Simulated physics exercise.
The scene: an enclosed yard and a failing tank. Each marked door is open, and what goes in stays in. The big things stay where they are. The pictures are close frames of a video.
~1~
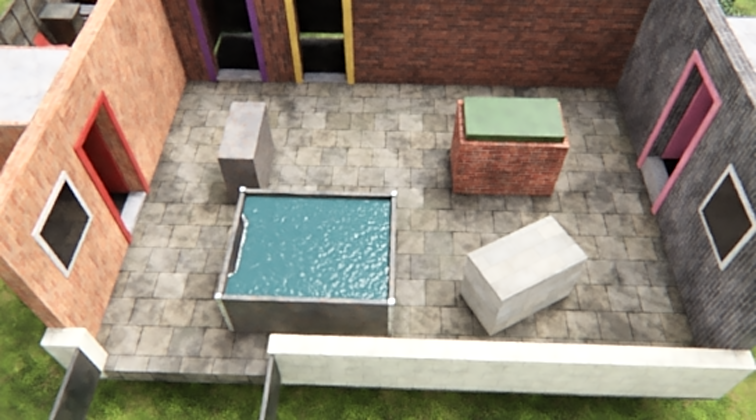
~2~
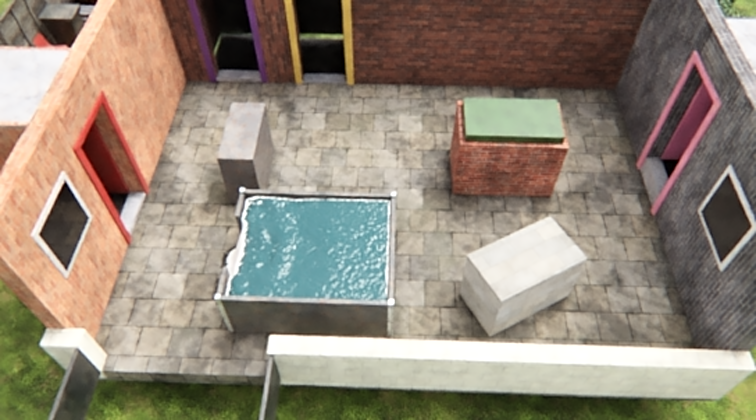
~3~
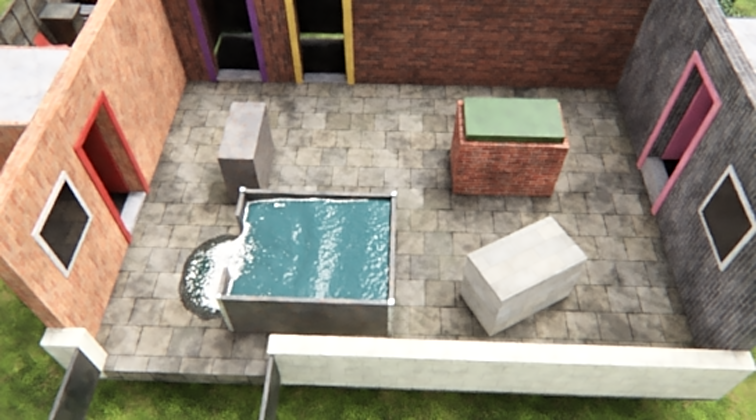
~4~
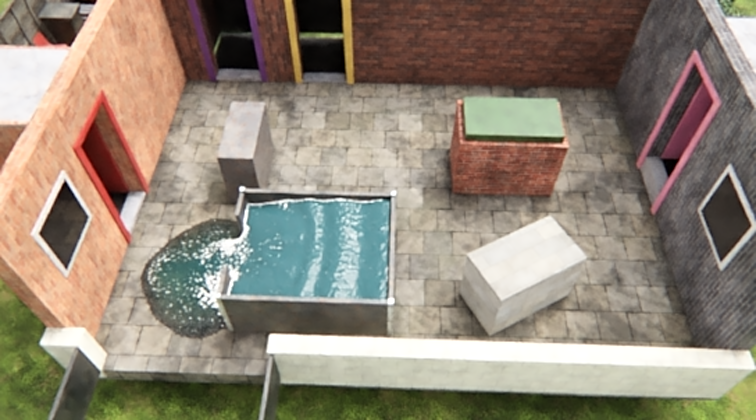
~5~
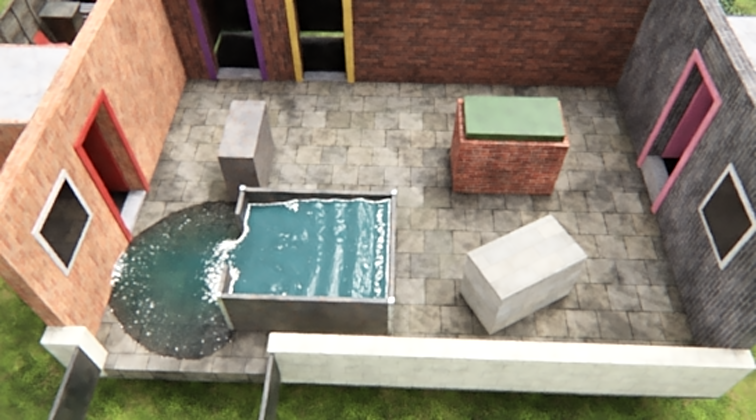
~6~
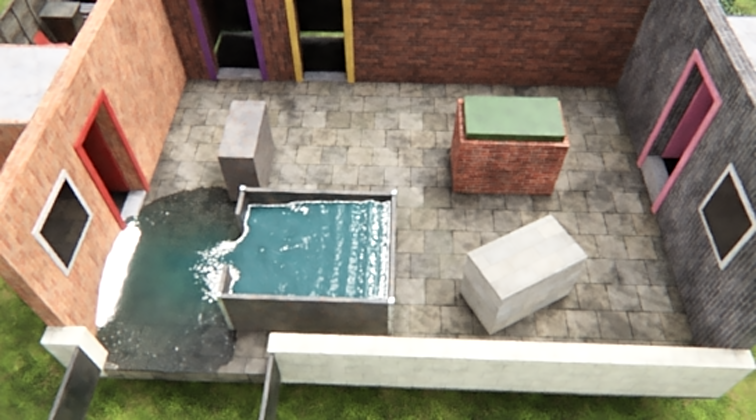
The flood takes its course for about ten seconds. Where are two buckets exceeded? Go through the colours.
One by one: The red door lets in a lot; the pink door admits no more than that; the purple door lets in a lot; the yellow door admits no more than that.
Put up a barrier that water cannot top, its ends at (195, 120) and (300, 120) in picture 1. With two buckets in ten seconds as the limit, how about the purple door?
In short: Purple keeps below it.
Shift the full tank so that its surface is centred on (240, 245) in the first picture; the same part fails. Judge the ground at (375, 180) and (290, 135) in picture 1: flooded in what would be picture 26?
In turn: No water, dry.
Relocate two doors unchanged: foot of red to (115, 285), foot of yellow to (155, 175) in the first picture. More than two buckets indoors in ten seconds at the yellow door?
One by one: The yellow door goes over.
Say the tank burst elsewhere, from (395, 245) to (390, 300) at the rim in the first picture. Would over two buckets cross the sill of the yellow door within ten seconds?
The yellow door lets less in.
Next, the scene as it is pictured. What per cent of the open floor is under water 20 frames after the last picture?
About 30 per cent.
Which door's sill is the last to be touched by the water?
Last comes the one in pink.
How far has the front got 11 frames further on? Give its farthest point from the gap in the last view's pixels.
I would point to (187, 79).
A moment on, water covers 15 % of the floor; the red door over two buckets in, the pink door not reached, the purple door not reached, the yellow door not reached.
Next, water covers 20 % of the floor; the red door far over two buckets in, the pink door not reached, the purple door not reached, the yellow door not reached.
Then, water covers 30 % of the floor; the red door far over two buckets in, the pink door not reached, the purple door over two buckets in, the yellow door wet at the sill, nothing in.
Later, water covers 45 % of the floor; the red door far over two buckets in, the pink door not reached, the purple door over two buckets in, the yellow door under two buckets in.
In the end, water covers 70 % of the floor; the red door far over two buckets in, the pink door wet at the sill, nothing in, the purple door far over two buckets in, the yellow door under two buckets in.
